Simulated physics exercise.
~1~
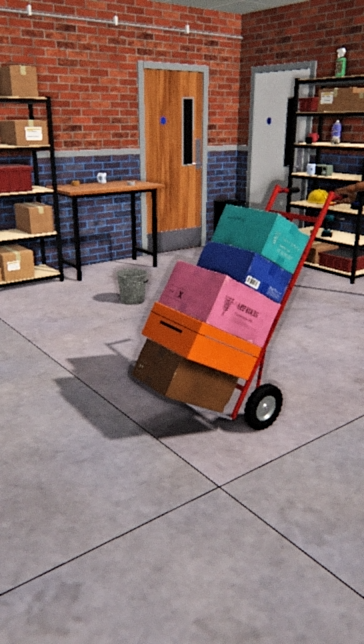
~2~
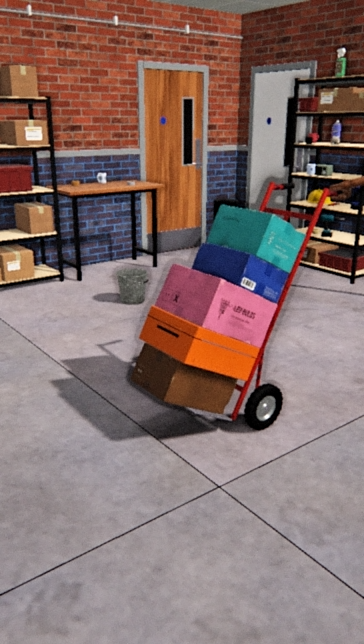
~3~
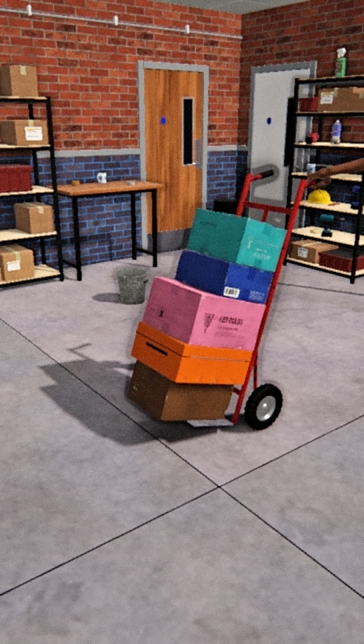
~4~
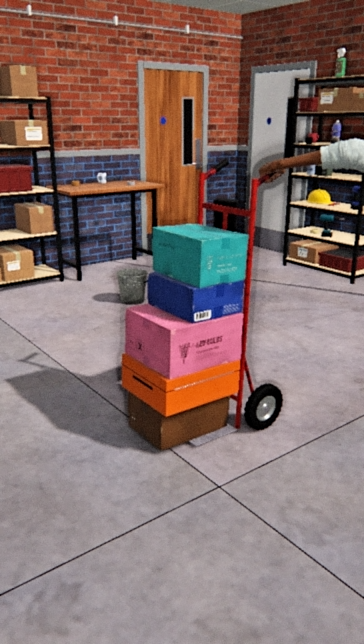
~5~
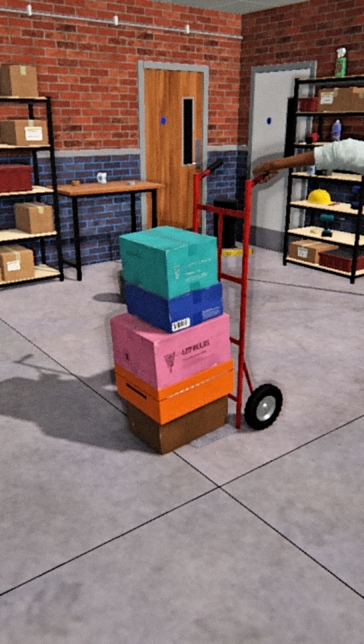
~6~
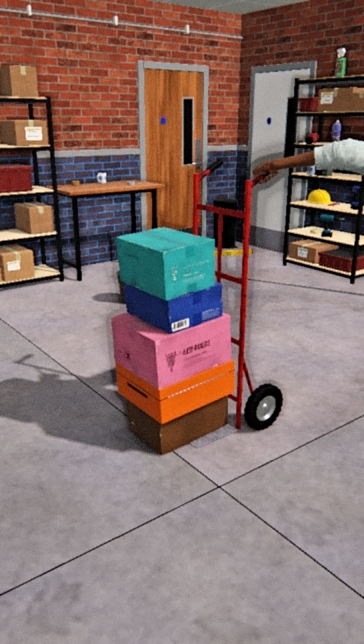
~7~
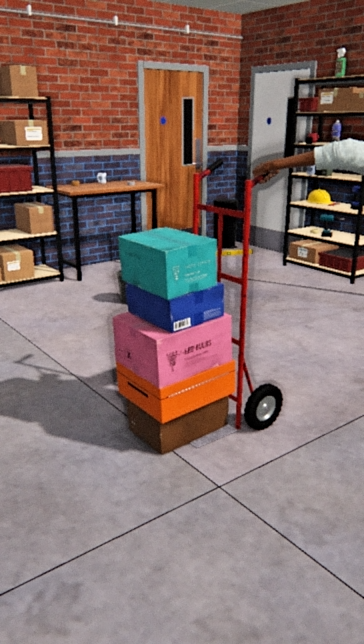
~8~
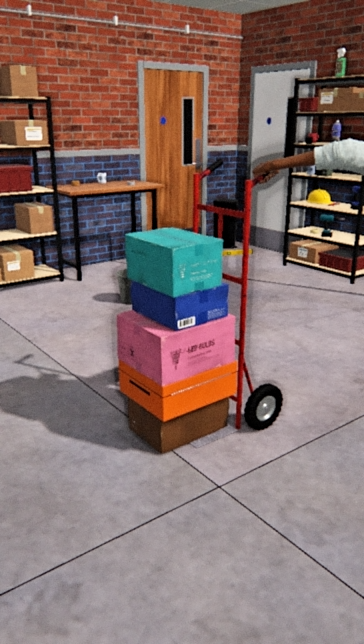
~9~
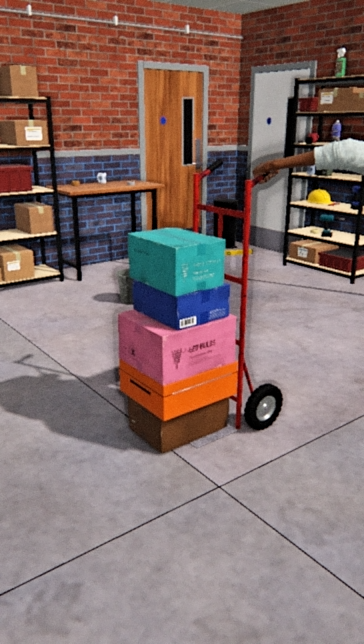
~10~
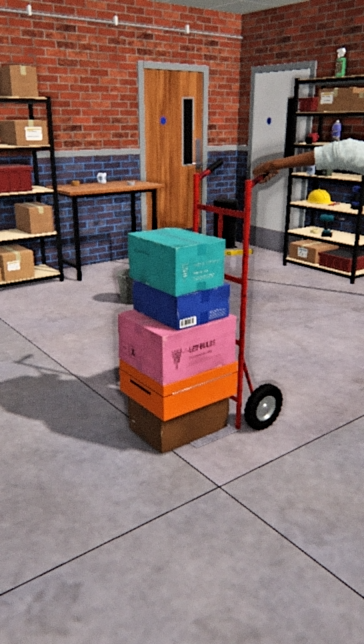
A red hand truck carrying five stacked boxes, turquoise, blue, pink, orange and brown, swings from a backward tilt to upright as a hand grips its handle. The stack shifts left away from the frame, turns slightly, and settles still standing on the concrete floor.
